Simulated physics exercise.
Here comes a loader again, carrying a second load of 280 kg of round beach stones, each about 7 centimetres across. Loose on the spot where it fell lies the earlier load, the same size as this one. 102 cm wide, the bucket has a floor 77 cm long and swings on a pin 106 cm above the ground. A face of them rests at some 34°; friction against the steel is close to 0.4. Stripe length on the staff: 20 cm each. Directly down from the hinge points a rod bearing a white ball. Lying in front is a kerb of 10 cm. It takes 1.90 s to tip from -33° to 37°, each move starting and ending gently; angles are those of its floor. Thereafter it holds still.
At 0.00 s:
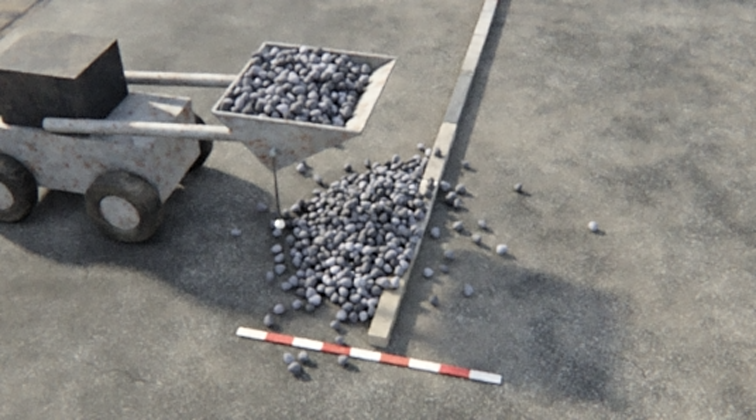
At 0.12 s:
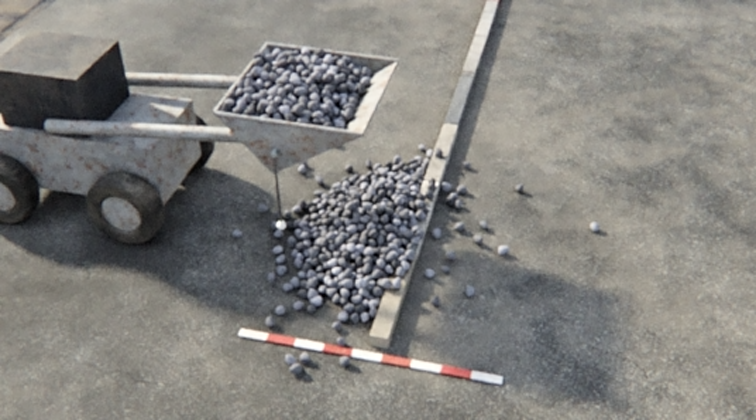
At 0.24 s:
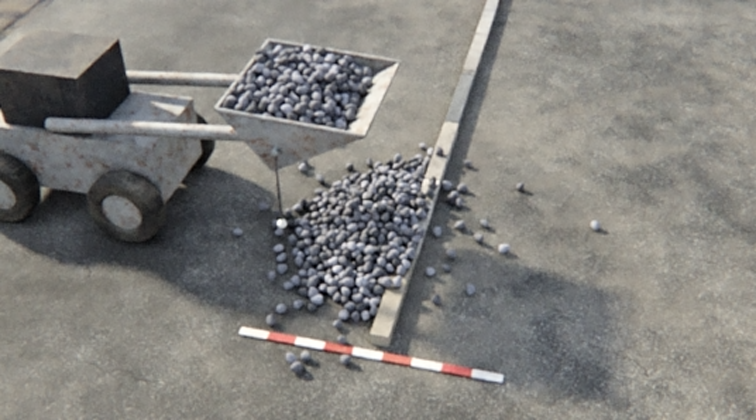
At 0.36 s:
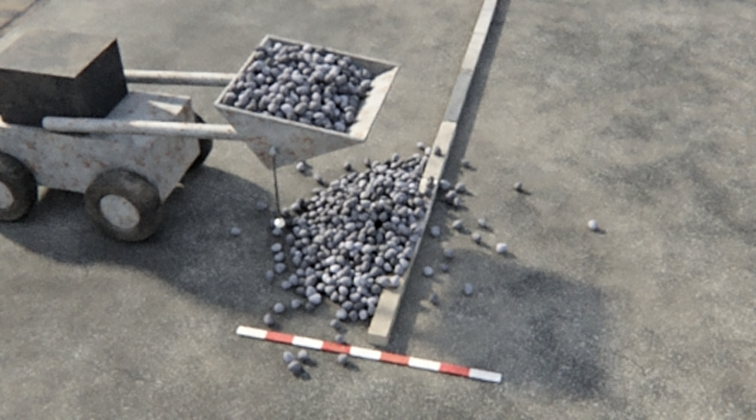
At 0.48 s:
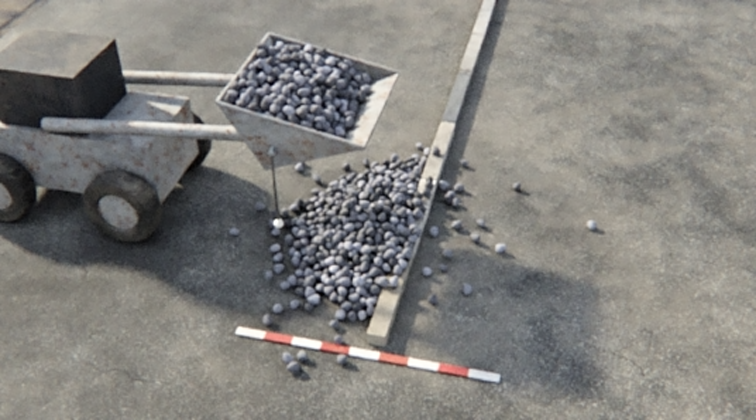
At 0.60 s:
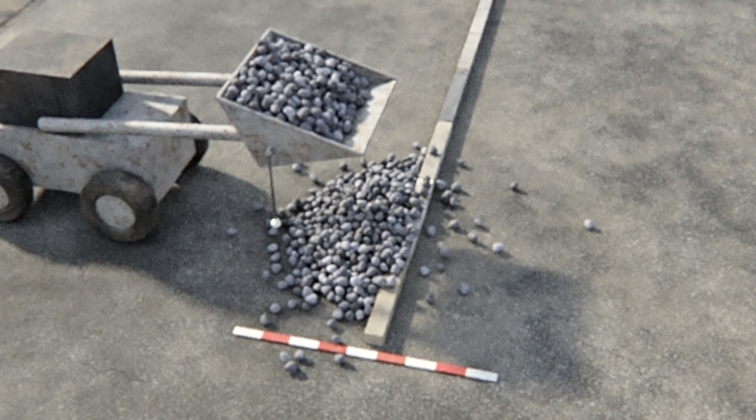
A pale, rusty loader with a dark block on top stands at the left on rough grey paving, seen from above at an angle in sunlight. Its bucket, full of grey-blue stones, hangs over a heap of similar stones against a pale kerb, with a red-and-white striped staff in front. The bucket slowly tilts down towards the right, its stones shifting slightly, while the heap stays still and the view wavers faintly.
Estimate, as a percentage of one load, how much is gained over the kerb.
Some 63 per cent is added.
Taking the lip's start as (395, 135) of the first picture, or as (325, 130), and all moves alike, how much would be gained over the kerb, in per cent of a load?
Some 90 percent first and 25 percent second.
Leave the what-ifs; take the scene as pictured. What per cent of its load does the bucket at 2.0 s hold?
Reading: Near 20 % of the load.
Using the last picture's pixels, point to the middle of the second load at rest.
Roughly pixel (431, 231) in the last view.
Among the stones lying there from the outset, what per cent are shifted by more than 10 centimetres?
The answer is about 10 per cent.
After 1.4 s the floor is at 26°; in per cent of one load, 92 in the bucket, 105 on this side of the kerb, 3 over the kerb; the foremost stones are at (490, 235).
After 2.0 s the floor is at 37°; in per cent of one load, 18 in the bucket, 154 on this side of the kerb, 28 over the kerb; the foremost stones are at (509, 231).
After 2.3 s the floor is at 37°; in per cent of one load, 0 in the bucket, 146 on this side of the kerb, 54 over the kerb; the foremost stones are at (542, 261).
After 4.8 s the floor is at 37°; in per cent of one load, 0 in the bucket, 134 on this side of the kerb, 66 over the kerb; the foremost stones are at (591, 281). Net gain over the kerb, 63.
